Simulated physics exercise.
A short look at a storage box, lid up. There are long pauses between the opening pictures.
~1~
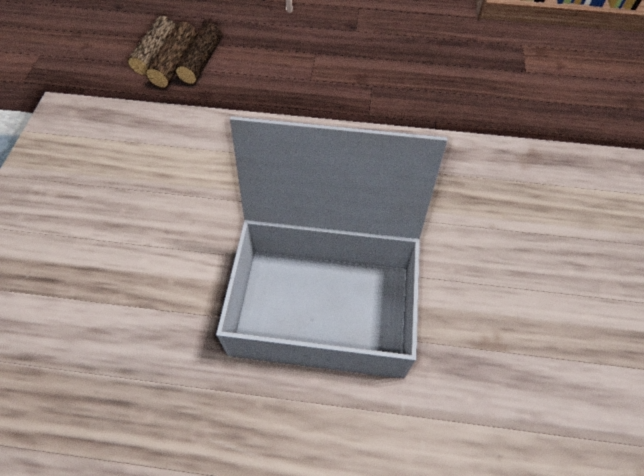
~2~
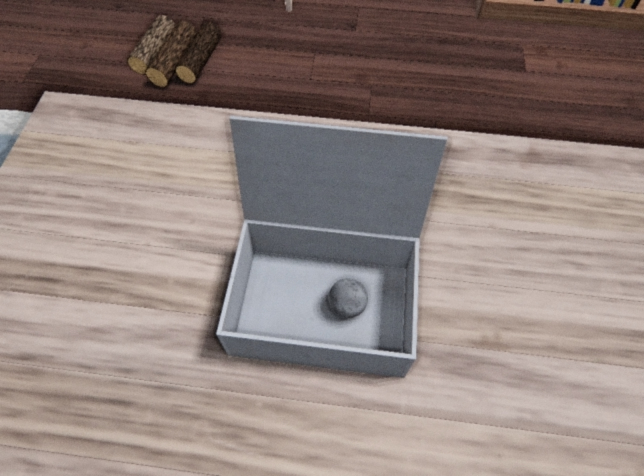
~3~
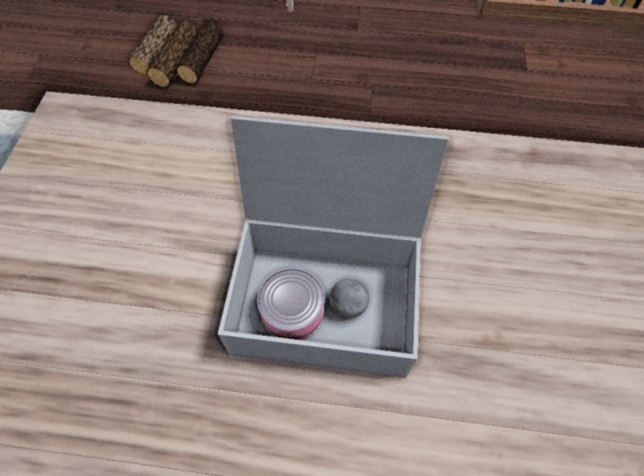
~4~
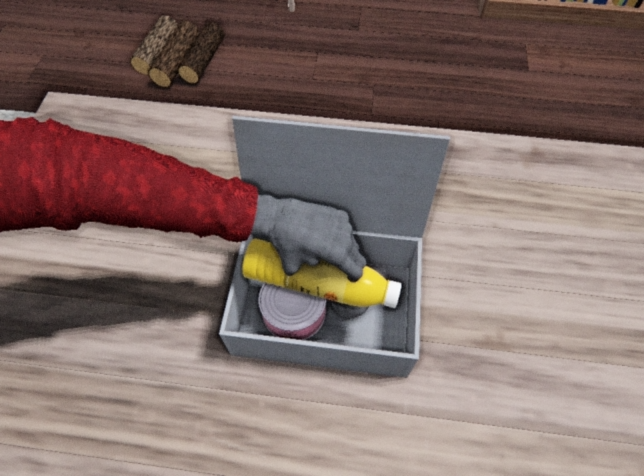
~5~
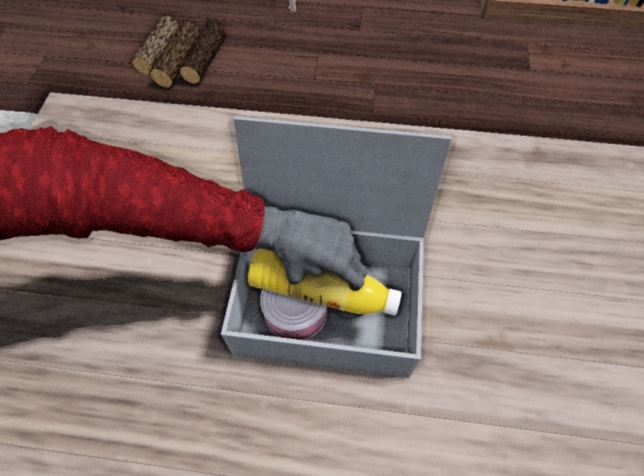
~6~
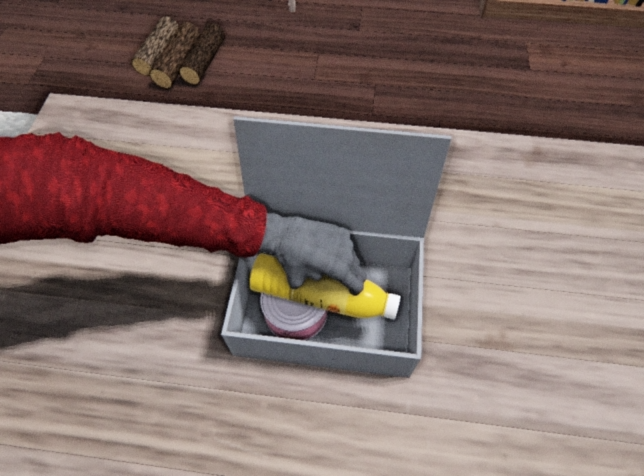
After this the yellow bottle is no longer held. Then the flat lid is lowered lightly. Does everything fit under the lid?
Here the lid stays ajar.
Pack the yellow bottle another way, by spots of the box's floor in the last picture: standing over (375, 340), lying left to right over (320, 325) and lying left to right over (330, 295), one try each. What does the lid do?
In the first case it will not close; in the second case it stays ajar; in the third case it sits on the rim.
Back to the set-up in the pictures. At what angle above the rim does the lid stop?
About 8°.
Then, 1.30 s later than the last frame, lid 84° above the rim; yellow bottle moved about its own width near (316, 321); grey ball moved a little.
Then, 1.80 s later than the last frame, lid 32° above the rim; yellow bottle moved about its own width near (316, 321); grey ball moved a little.
When it is over, lid 7° above the rim; moved from the start, yellow bottle; the other 2 as before. End places, in pixels of the last picture, yellow bottle near (316, 321).
